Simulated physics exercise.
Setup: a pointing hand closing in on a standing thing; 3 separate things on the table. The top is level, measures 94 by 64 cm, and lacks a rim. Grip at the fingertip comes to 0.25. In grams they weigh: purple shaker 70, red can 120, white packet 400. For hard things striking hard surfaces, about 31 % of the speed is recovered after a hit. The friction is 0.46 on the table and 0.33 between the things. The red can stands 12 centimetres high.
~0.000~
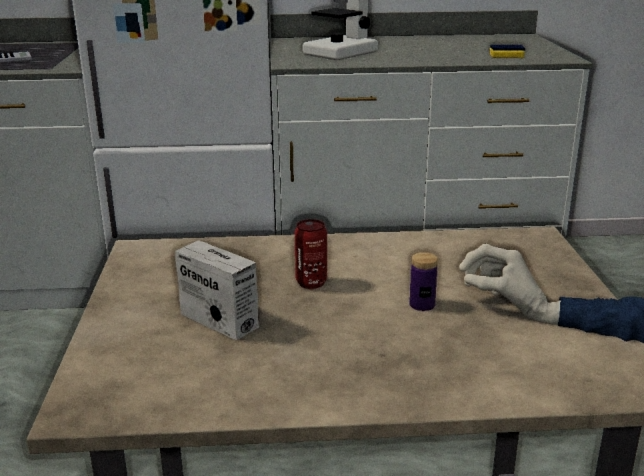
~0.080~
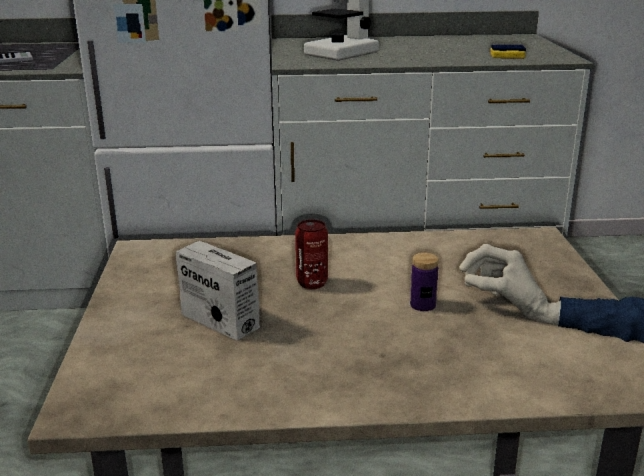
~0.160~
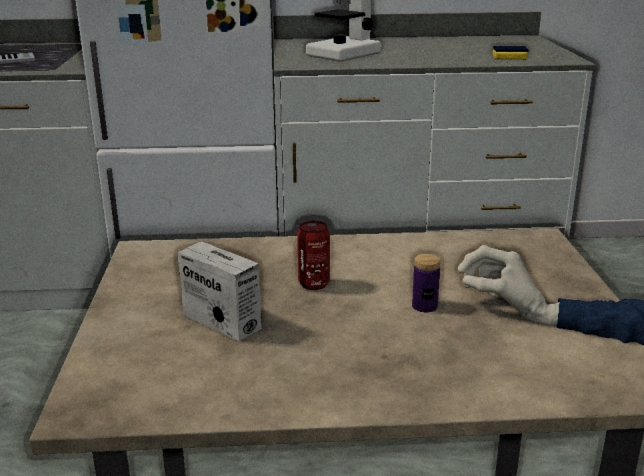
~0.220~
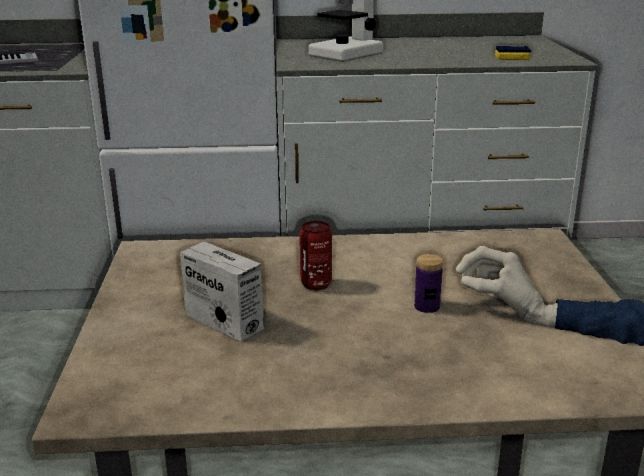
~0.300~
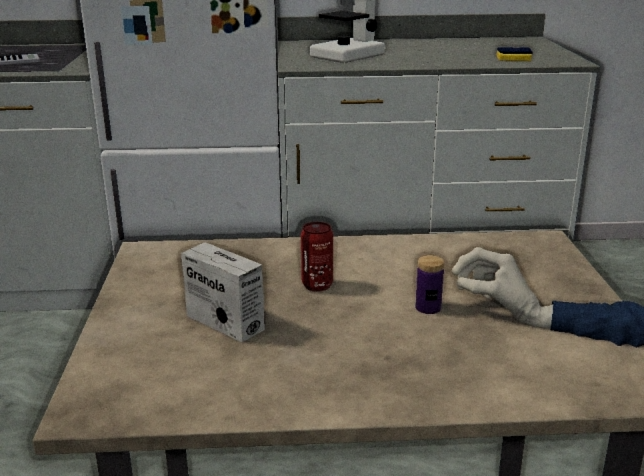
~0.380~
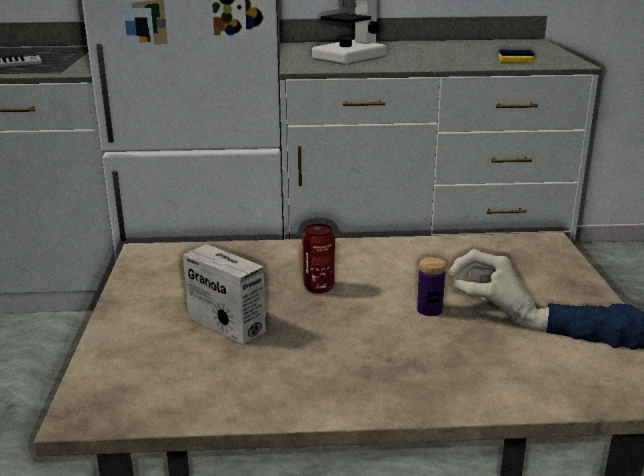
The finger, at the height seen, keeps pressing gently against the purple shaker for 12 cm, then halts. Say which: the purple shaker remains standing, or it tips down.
It goes over.
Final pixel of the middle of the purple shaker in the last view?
Near (387, 300).
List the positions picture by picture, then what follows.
In the first frame, finger moved 0 cm; purple shaker (424, 282); red can (311, 255).
In the second frame, finger moved 0 cm; purple shaker (424, 282); red can (312, 255).
In the third frame, finger moved 1 cm; purple shaker (426, 283); red can (314, 256).
In the fourth frame, finger moved 1 cm; purple shaker (428, 283); red can (316, 256).
In the fifth frame, finger moved 2 cm; purple shaker (430, 285); red can (317, 257).
In the sixth frame, finger moved 3 cm; purple shaker (431, 287); red can (319, 259).
After 0.68 s, finger moved 7 cm; purple shaker 25° off upright near (419, 284).
After 0.88 s, finger moved 9 cm; purple shaker on its side near (392, 298).
After 1.38 s, finger moved 15 cm; purple shaker on its side near (387, 300).
In the end (2.1 s), toppled on the table, purple shaker; the other 2 under 5 cm from the start. At the end, from the last picture's camera, purple shaker near (387, 300).
